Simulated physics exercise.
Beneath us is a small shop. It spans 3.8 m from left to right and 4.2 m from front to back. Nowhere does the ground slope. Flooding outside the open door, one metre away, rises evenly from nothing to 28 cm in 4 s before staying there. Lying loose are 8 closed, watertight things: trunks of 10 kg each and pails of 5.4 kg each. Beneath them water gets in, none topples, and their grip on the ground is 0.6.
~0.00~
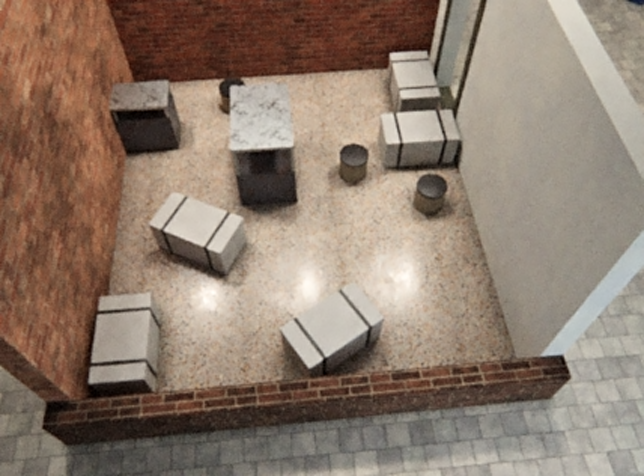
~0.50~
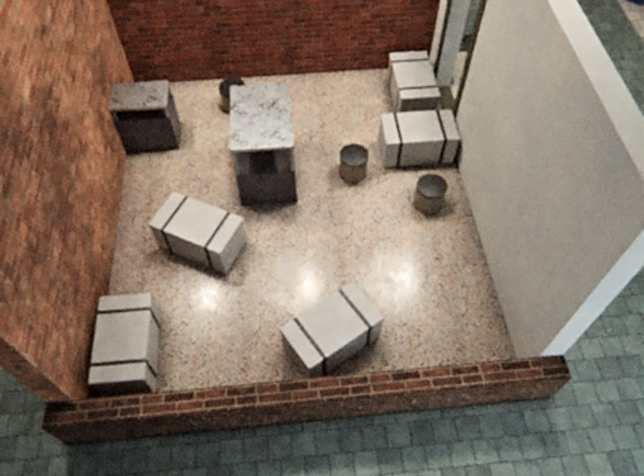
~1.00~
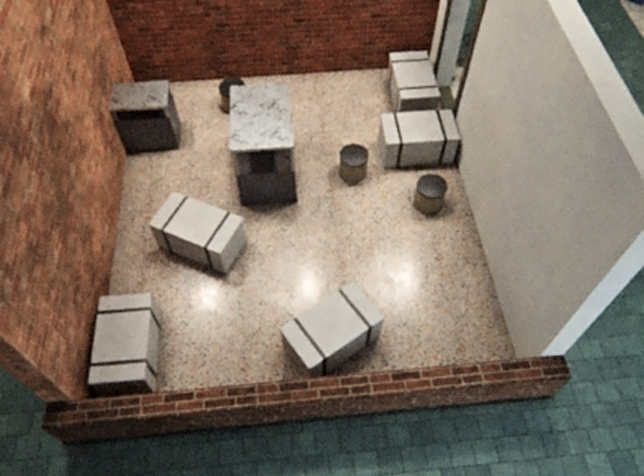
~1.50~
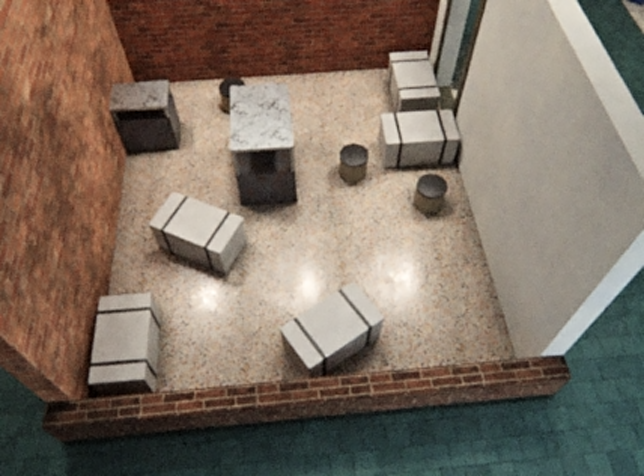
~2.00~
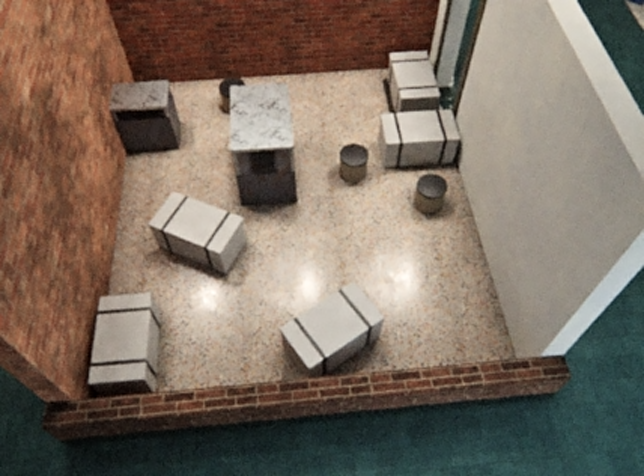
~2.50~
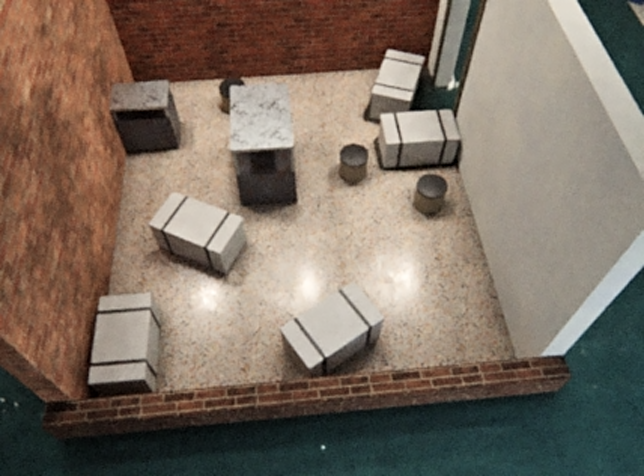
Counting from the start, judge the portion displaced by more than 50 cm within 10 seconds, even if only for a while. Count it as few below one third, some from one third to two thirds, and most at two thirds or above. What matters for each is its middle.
Some.
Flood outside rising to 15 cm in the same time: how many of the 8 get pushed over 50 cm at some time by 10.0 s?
Then it comes to 2.
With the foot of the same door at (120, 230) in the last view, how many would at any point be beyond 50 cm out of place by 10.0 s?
In that case 5 of them.
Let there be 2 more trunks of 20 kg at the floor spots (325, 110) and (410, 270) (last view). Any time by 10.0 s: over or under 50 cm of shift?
The first: Farther. The second: Not as far.
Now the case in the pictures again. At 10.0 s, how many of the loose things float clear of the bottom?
6.
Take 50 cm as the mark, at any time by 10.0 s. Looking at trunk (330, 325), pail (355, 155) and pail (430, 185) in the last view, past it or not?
First farther, then farther, then not as far.
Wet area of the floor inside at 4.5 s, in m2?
At that time the wet patch spans about 6.0 m2.
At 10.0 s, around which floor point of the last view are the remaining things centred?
It sits at about (301, 222).
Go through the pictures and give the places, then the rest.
In the first frame, a trunk at (414, 74) rests on the ground; a trunk at (121, 336) rests on the ground; water covers 0.0 m2; 0 of 8 have shifted.
In the second frame, a trunk at (414, 74) rests on the ground; a trunk at (121, 336) rests on the ground; water covers 0.0 m2; 0 of 8 have shifted.
In the third frame, a trunk at (414, 74), on the bottom; a trunk at (121, 336) rests on the ground; 0.0 m2 under water; 0 of 8 have shifted.
In the fourth frame, a trunk at (414, 74) rests on the ground; a trunk at (121, 336) rests on the ground; water covers 0.0 m2; 0 of 8 have shifted.
In the fifth frame, a trunk at (414, 74), on the bottom; a trunk at (121, 336) rests on the ground; 0.1 m2 under water; 0 of 8 have shifted.
In the sixth frame, a trunk at (399, 74), on the bottom, 19 cm from its start; a trunk at (121, 336), on the bottom; water covers 0.6 m2; 1 of 8 have shifted.
After 3.5 s 1 of 8 are over 50 cm from their spots; 0 afloat.
After 4.5 s 1 of 8 are over 50 cm from their spots; 1 afloat.
After 7.0 s 3 of 8 are over 50 cm from their spots; 2 afloat.
After 10.0 s 5 of 8 are over 50 cm from their spots, and 5 have been at some point; 6 afloat.
